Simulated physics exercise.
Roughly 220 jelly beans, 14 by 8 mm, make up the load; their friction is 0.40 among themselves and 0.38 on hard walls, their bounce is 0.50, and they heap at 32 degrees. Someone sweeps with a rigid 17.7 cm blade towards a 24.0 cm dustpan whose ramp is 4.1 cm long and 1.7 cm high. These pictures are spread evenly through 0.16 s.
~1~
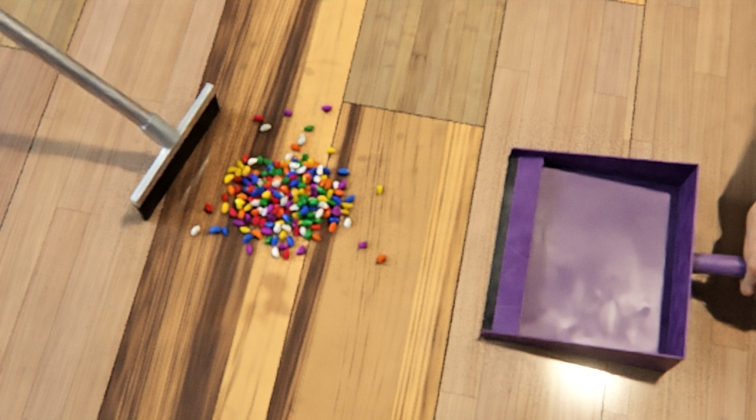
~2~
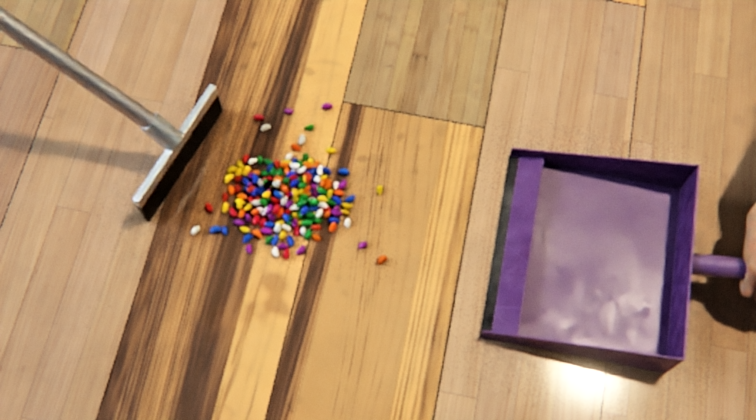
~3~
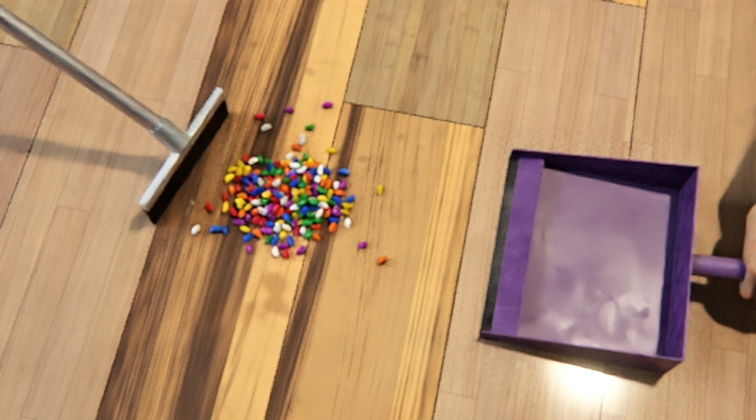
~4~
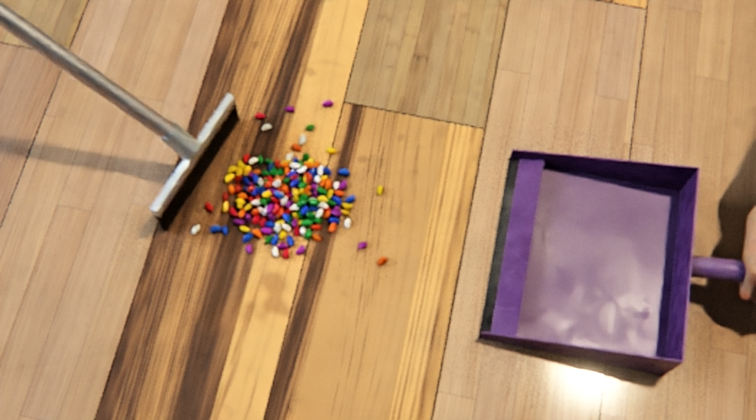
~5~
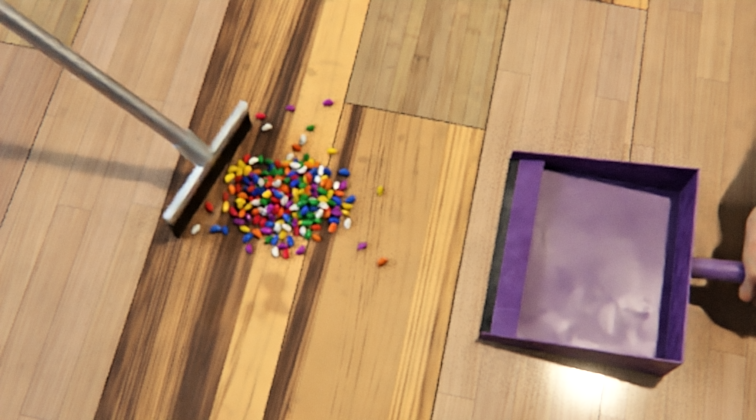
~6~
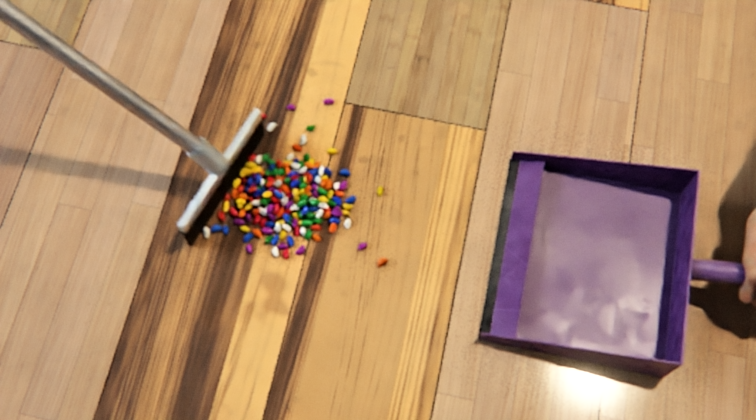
A squeegee-like blade on a metal handle slid slowly a short way right across the wooden floor, reaching a heap of colorful jelly beans and nudging its left edge, while a hand held a purple dustpan.
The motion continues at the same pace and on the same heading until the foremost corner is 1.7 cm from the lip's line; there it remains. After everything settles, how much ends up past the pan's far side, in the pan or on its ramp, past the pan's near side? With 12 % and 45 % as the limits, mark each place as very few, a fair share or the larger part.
My call: Far side: Very few; pan: A fair share; near side: A fair share.
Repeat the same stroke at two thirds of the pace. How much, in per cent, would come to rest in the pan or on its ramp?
Near 15 %.
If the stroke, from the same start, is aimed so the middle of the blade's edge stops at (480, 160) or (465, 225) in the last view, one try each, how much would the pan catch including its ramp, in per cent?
Some 0 per cent on the first try, 10 per cent on the second.
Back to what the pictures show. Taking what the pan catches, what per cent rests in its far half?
Something like 0 per cent of the catch.
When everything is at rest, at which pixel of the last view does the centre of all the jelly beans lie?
After settling, the middle sits near (473, 304).
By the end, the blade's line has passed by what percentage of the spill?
Estimate: About 25 %.
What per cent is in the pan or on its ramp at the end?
I reckon around 15 in a hundred.
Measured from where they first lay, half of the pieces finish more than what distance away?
It works out to roughly 28 cm.
Then, 0.27 s after the last picture, middle of the blade 19 cm from the lip; 0 % over the lip, far side 0 %, near side 5 %.
Then, 0.44 s after the last picture, middle of the blade 10 cm from the lip; 0 % over the lip, far side 0 %, near side 15 %.
Then, 0.74 s after the last picture, middle of the blade 4 cm from the lip; 15 % over the lip, far side 5 %, near side 30 %.
In the end, far side 5 %, pan 15 %, near side 30 %, in front of the lip or behind the blade 50 %.
